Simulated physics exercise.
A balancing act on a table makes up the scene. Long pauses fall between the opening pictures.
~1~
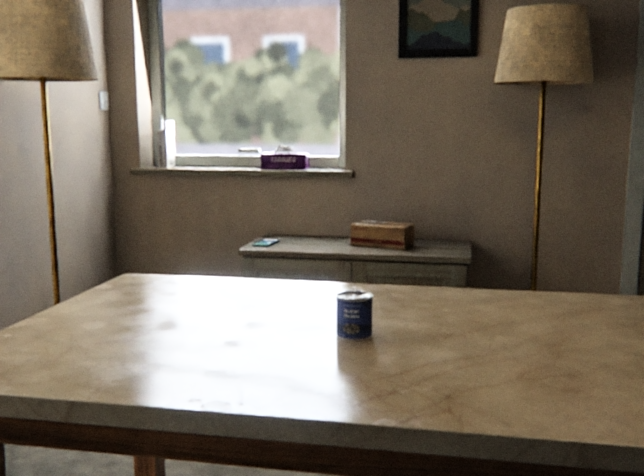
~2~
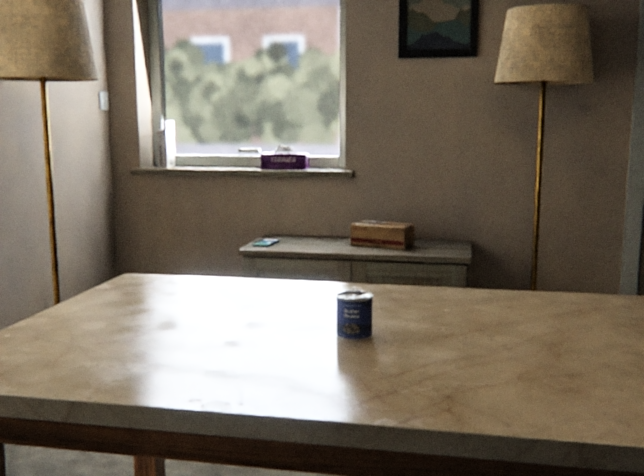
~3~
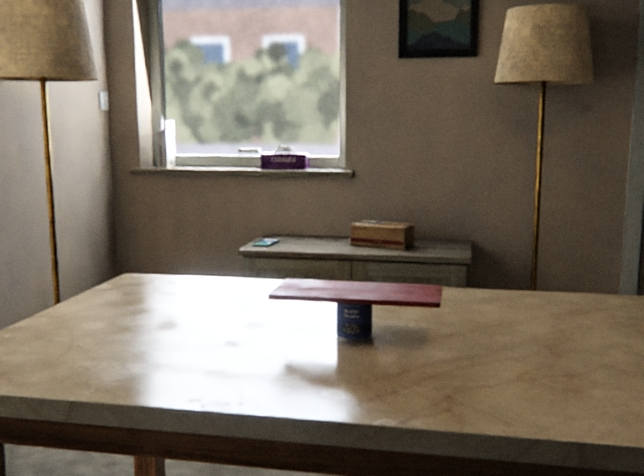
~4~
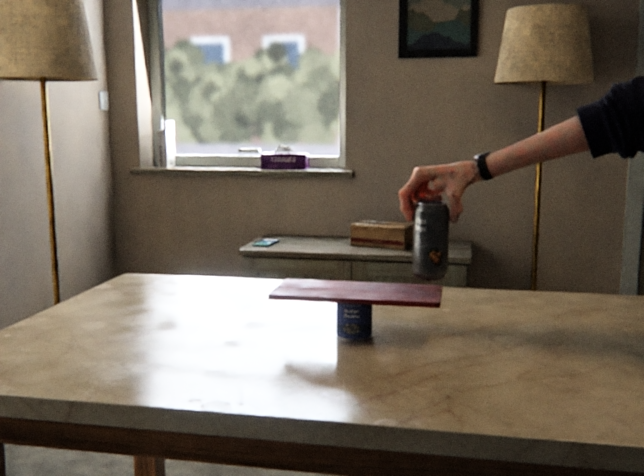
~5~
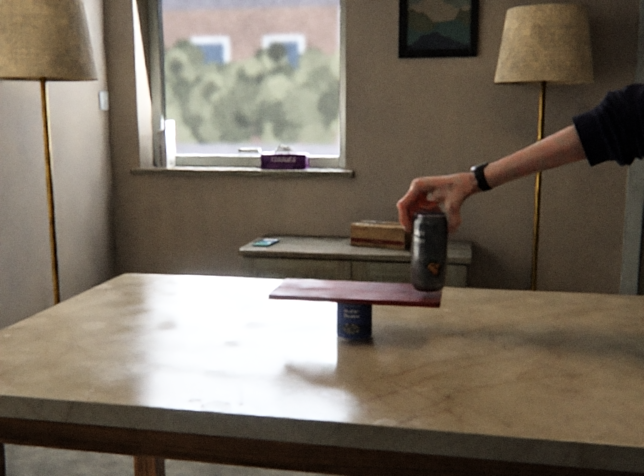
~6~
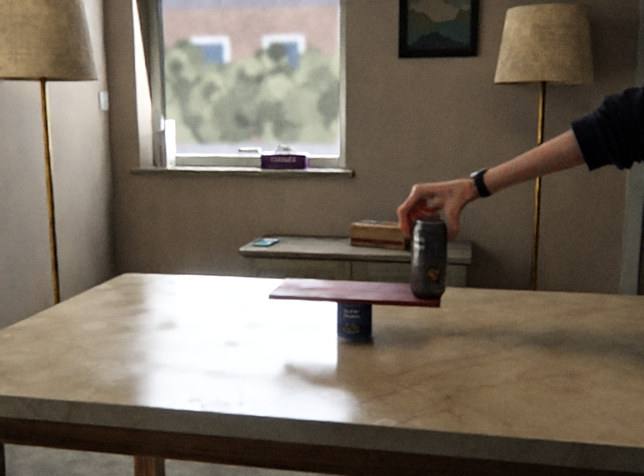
On a table, a red board appears across a blue tin, and a hand lowers a grey can onto its right end.
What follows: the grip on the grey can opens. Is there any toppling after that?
Yes, there is toppling.
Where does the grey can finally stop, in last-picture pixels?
At about (498, 327).
Then, 0.30 s on from there, grey can now fallen; red board turned 43° from how it was put.
Then, 0.60 s on from there, red board turned 13° from how it was put.
In the end, fallen, grey can; moved from the start, red board; blue tin unmoved. At the end, from the last picture's camera, grey can near (497, 327). The stack gives way.
